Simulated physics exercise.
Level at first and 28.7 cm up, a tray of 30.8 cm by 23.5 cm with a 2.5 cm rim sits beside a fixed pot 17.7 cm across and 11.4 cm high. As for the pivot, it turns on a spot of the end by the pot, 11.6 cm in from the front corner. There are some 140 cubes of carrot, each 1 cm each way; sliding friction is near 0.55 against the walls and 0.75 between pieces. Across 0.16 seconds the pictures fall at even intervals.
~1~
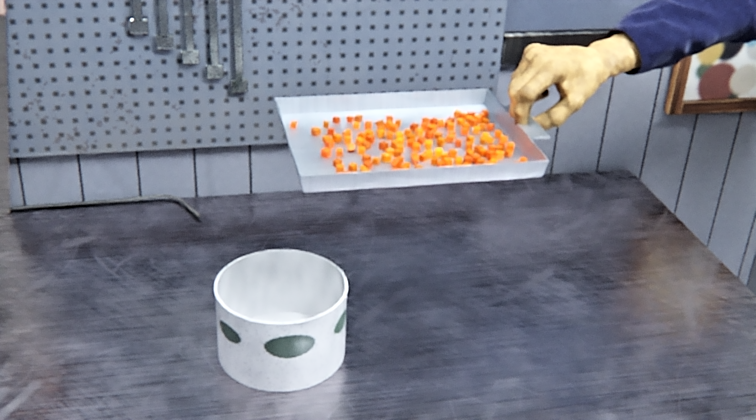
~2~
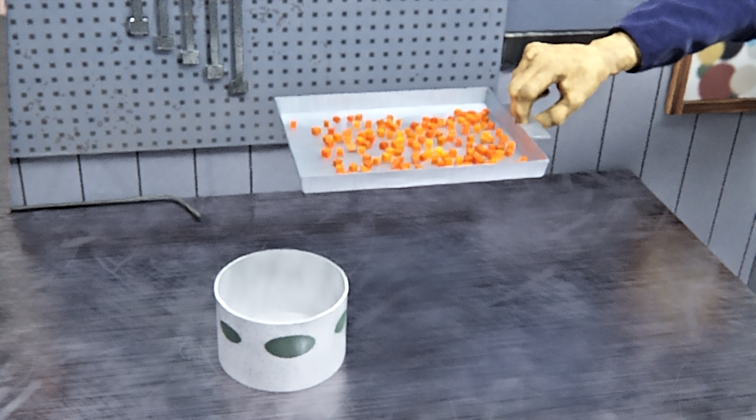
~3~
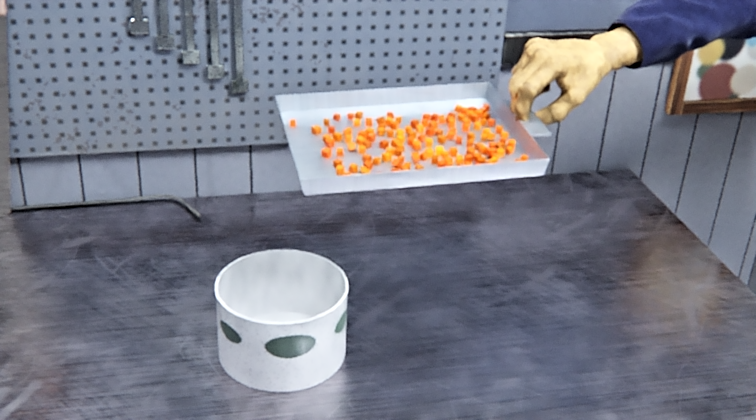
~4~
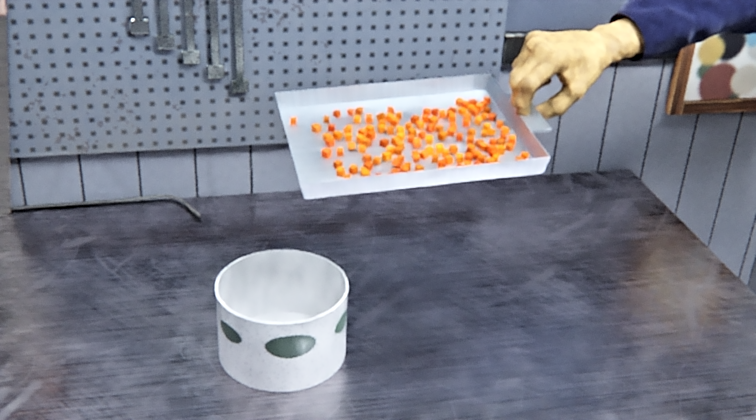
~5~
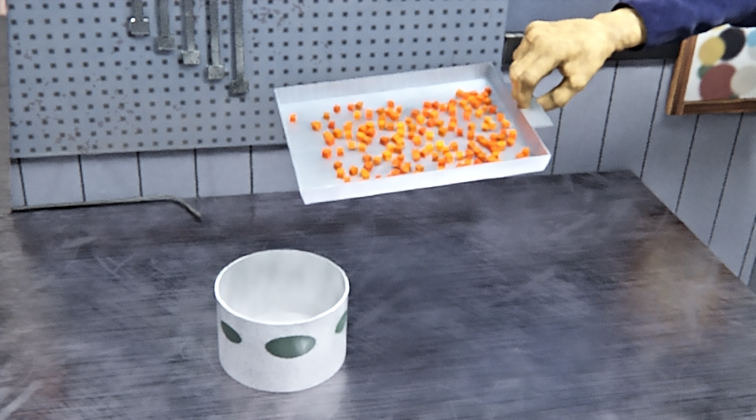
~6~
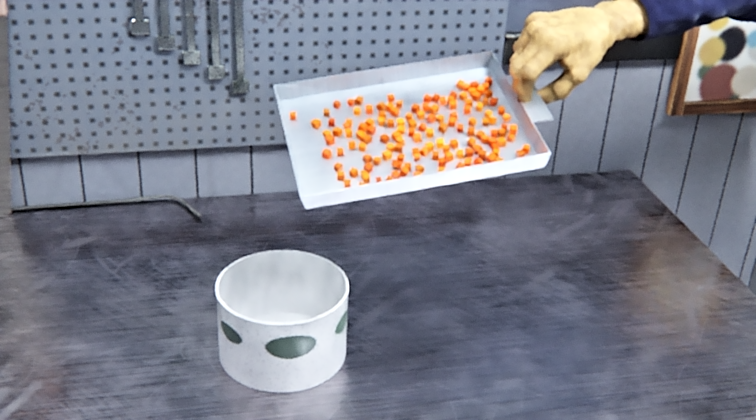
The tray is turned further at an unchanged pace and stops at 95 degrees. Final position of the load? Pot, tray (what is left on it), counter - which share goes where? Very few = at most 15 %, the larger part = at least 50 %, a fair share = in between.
Pot - the larger part, left on the tray - very few, counter - a fair share.
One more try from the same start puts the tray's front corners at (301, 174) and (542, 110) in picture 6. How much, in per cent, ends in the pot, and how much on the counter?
Pot 20; counter 65.
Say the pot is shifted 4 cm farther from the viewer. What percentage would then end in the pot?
With that change it comes to something like 20 in a hundred.
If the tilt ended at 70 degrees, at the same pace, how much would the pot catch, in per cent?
I'd expect some 30 per cent in the pot.
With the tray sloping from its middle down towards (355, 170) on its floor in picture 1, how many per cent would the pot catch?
I'd estimate about 70 %.
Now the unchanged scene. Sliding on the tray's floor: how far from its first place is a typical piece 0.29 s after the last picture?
3 cm.
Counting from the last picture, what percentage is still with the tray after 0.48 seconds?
Reading: Approx. 90%.
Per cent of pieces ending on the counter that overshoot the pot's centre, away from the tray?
I reckon around 40 per cent.
Then, 0.29 s after the last picture, tilt 54 degrees; the tray holds 100 %, the pot 0 %.
Then, 0.48 s after the last picture, tilt 80 degrees; the tray holds 90 %, the pot 0 %.
Then, 0.80 s after the last picture, tilt 95 degrees; the tray holds 10 %, the pot 50 %.
In the end, pot 60 %, tray 5 %, counter 40 %.
